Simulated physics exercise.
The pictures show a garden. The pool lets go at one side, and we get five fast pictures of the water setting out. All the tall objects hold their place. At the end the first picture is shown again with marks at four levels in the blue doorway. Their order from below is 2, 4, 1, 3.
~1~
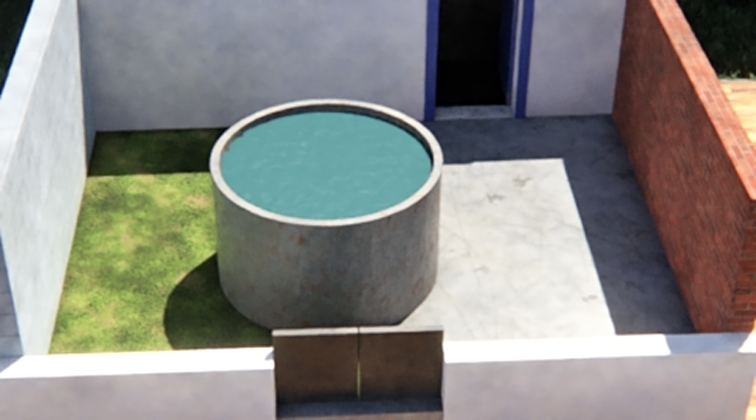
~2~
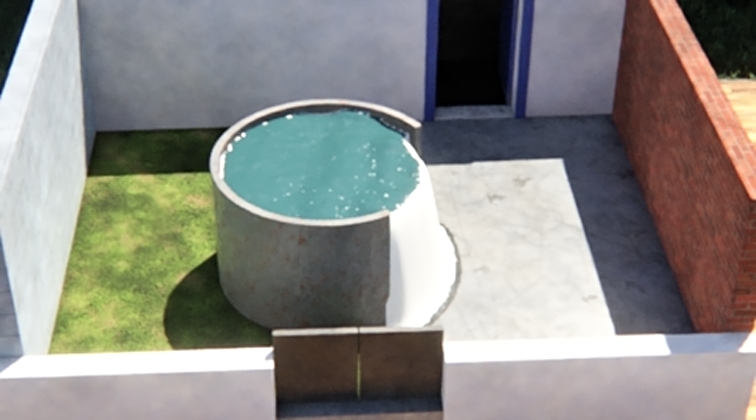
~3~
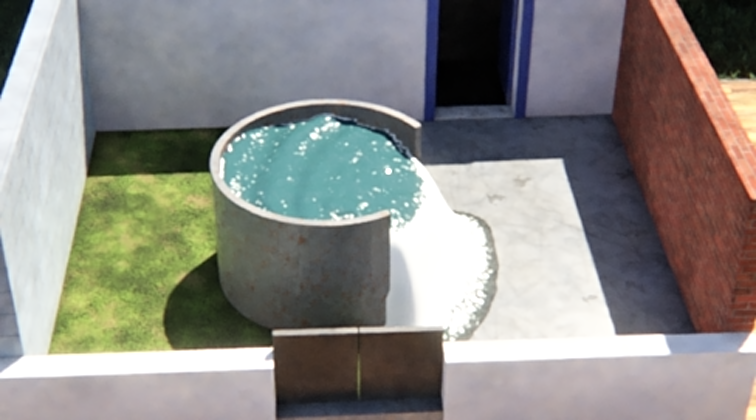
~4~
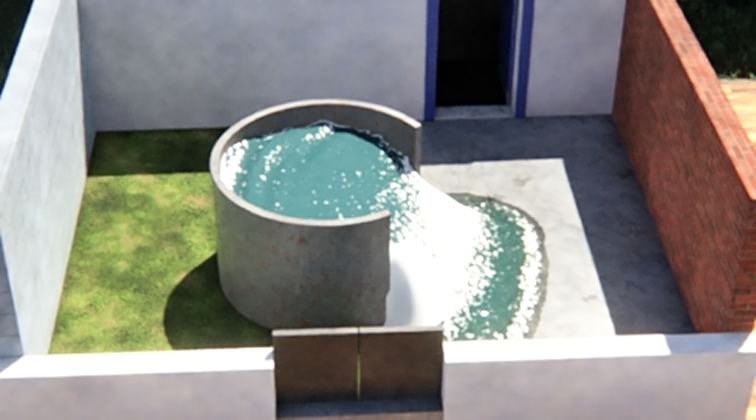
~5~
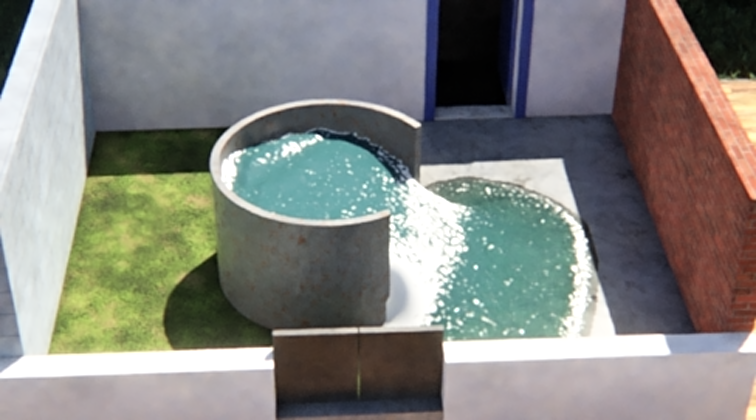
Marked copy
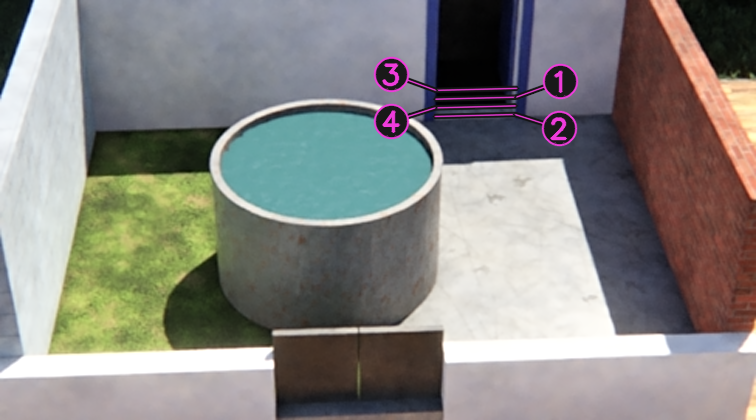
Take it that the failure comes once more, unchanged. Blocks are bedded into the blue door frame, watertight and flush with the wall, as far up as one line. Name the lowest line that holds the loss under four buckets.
Line 1.
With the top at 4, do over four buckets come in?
Yes, it does.
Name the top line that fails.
Here it is line 4.
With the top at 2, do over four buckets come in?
Yes, it does.
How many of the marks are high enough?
Two of the four.
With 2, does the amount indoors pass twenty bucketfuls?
Yes, clearly.
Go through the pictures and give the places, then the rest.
In the first frame, water in the pool at rest, its middle at (327, 165); foot of the blue doorway at (474, 118); shut gate at (358, 341).
In the second frame, front seen at (403, 295), 2 % of the ground wet.
In the third frame, front seen at (462, 215), 6 % of the ground wet.
In the fourth frame, front seen at (508, 207), 13 % of the ground wet.
In the fifth frame, front seen at (521, 189), 21 % of the ground wet.
On the marked copy, 1 at (475, 98); 2 at (475, 115); 3 at (476, 89); 4 at (475, 106); from the bottom up 2, 4, 1, 3.
If 1 is chosen, a bucket or two gets in.
If 2 is chosen, dozens of bucketfuls pour in.
If 3 is chosen, nothing gets over.
If 4 is chosen, about 10 bucketfuls get in.
